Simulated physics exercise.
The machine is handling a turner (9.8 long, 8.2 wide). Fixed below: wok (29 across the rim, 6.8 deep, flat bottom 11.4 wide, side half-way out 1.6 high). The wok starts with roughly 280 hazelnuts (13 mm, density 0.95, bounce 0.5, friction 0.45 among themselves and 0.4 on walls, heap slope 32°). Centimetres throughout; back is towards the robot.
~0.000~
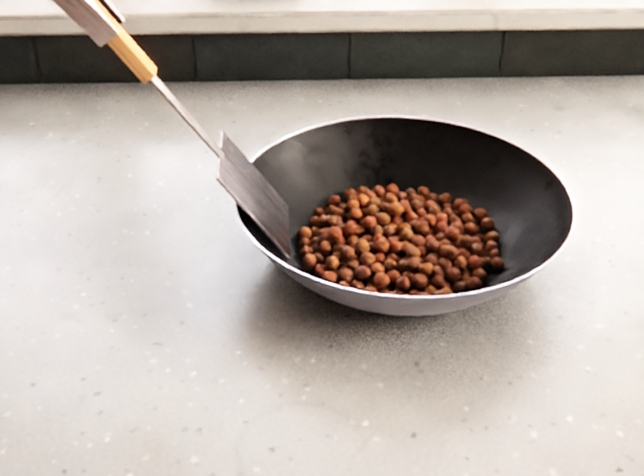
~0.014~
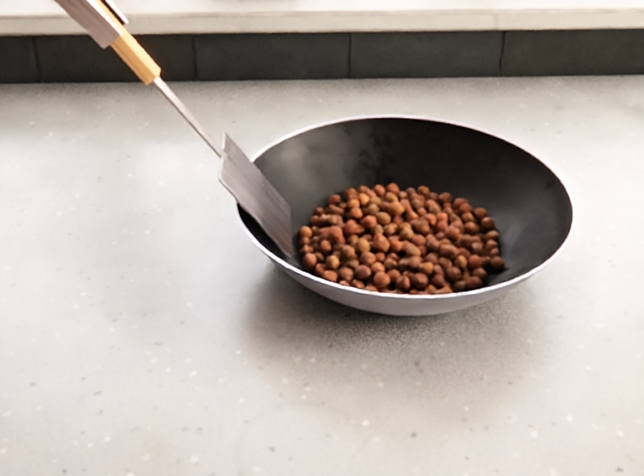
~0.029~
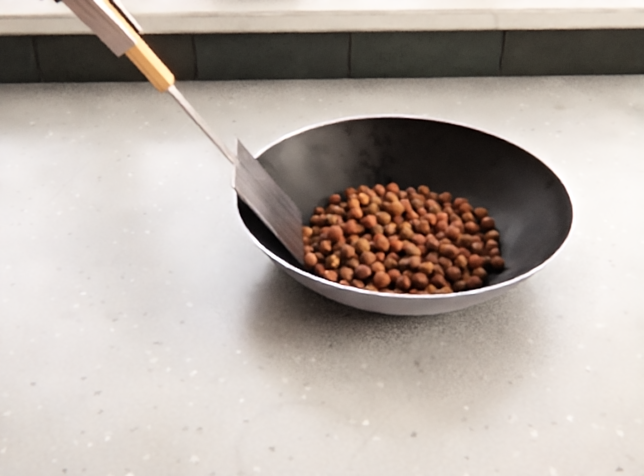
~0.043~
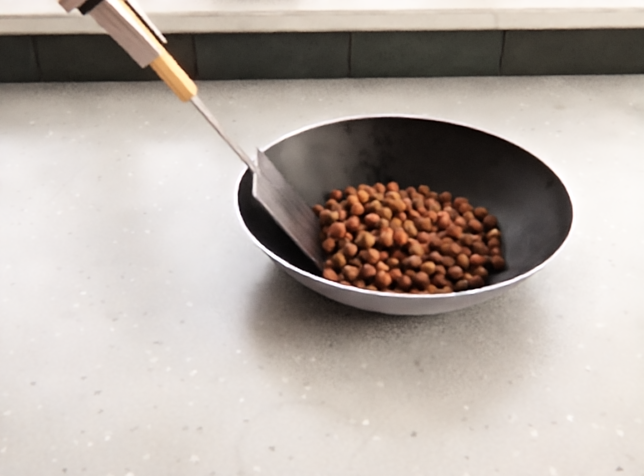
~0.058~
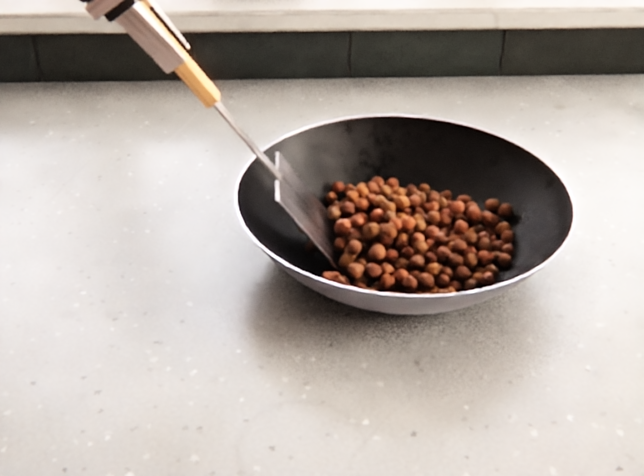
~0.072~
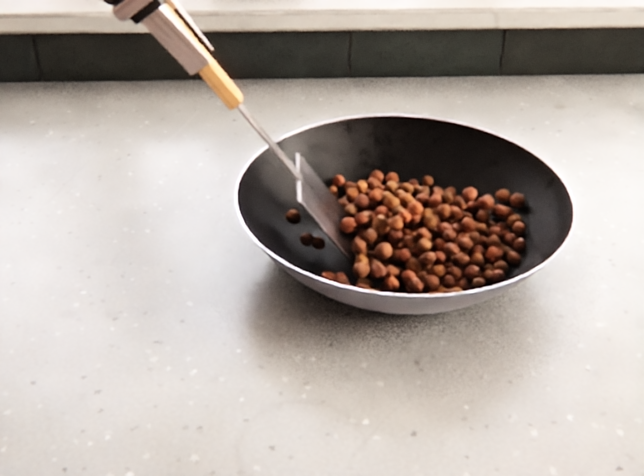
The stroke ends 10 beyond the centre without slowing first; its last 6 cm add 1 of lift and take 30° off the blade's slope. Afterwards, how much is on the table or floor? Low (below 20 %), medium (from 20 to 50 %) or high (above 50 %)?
Share on the table or floor: Medium (from 20 to 50 %).
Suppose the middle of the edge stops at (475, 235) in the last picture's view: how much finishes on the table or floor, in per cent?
Some 5 per cent.
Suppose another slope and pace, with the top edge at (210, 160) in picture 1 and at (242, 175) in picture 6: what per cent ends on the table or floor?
Some 0 per cent.
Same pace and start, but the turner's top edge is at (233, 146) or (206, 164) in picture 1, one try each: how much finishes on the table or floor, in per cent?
About 35 and 30 per cent.
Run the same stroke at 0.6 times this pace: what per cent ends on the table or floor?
About 10 per cent.
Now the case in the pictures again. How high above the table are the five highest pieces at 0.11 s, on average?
About 7 cm.
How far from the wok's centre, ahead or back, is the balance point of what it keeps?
Roughly 4.0 cm ahead.
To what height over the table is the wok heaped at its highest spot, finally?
Some 6.5 cm.
After 0.11 s, sloping 55°, highest piece 10 above the table; 282 in the wok.
After 0.14 s, sloping 48°, highest piece 12 above the table; 281 in the wok, 1 on the blade or in flight.
After 0.36 s, sloping 25°, highest piece 13 above the table; 193 in the wok, 27 on the table or floor, 62 on the blade or in flight.
After 1.41 s, sloping 25°, highest piece 7 above the table; 191 in the wok, 91 on the table or floor.
At rest, 191 in the wok, 91 on the table or floor. That is 32 % on the table or floor.
